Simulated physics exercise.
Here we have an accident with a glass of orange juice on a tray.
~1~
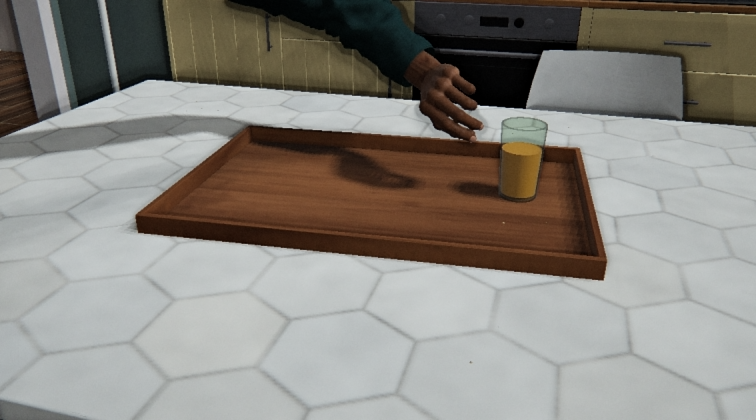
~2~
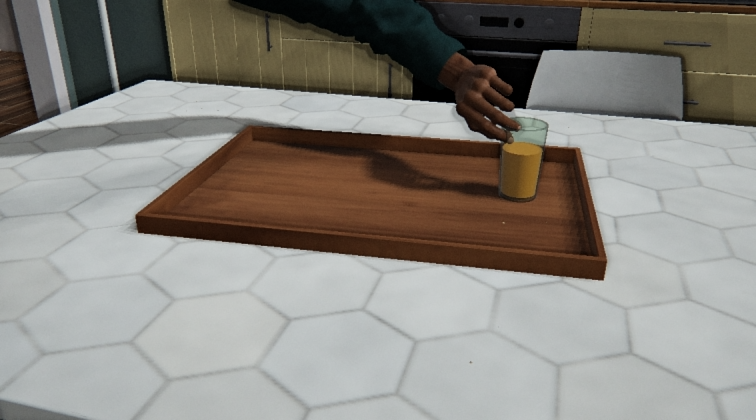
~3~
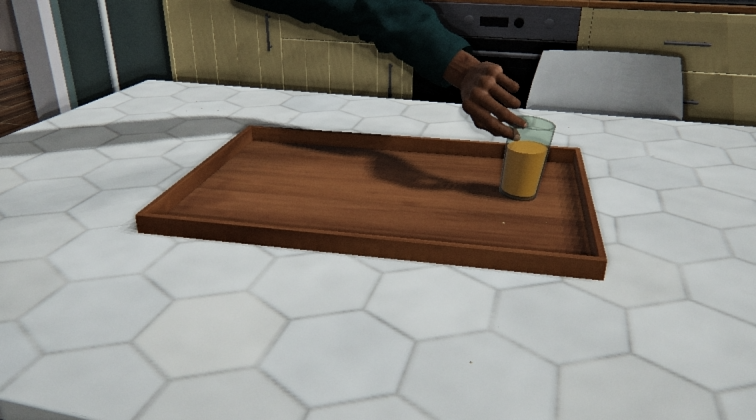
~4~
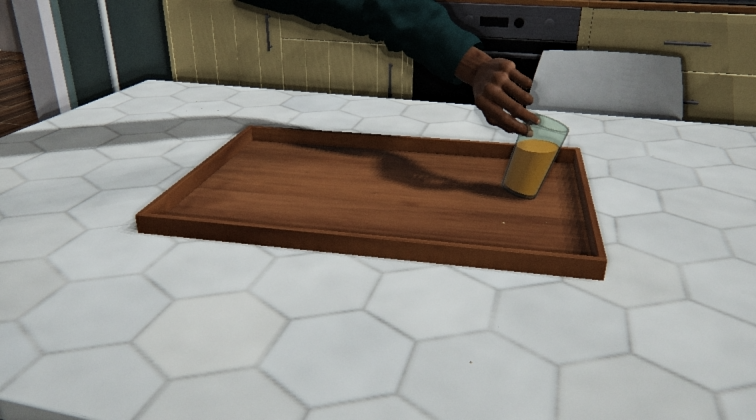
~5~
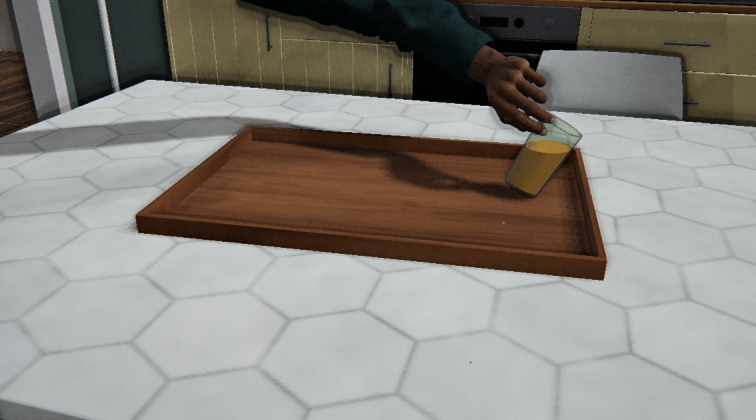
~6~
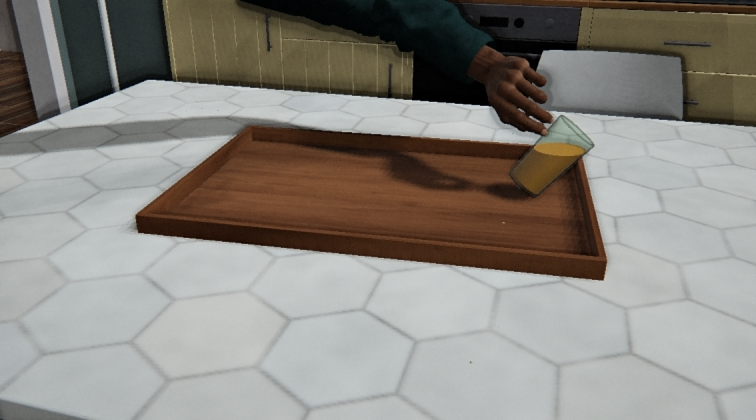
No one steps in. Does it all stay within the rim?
The orange juice gets out on to the top.
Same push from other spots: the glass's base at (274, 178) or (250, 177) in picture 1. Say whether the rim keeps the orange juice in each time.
One: It stays in the tray. Two: It stays in the tray.
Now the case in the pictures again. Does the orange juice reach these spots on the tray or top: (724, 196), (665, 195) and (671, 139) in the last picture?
In turn: Reached, reached, not reached.
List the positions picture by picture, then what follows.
It stands upright; glass (521, 158) about two thirds full; tray (346, 232), in the first frame.
The hand pushes it; glass about two thirds full, surface at (522, 149), in the second frame.
The hand pushes it; glass (526, 157) about two thirds full, in the third frame.
The hand pushes it; glass about two thirds full, surface at (537, 147); tray (346, 232), in the fourth frame.
The hand pushes it; glass (542, 155) tipped 25°, in the fifth frame.
It is falling; glass (551, 156) tipped 40°, in the sixth frame.
Soon after, the glass lies across the rim; the puddle covers about as much as a plate; it is on the top, beyond the rim.
Later, the puddle covers about as much as a tray; it is on the top, beyond the rim.
In the end, the puddle covers about as much as a tray; it is on the top, beyond the rim.
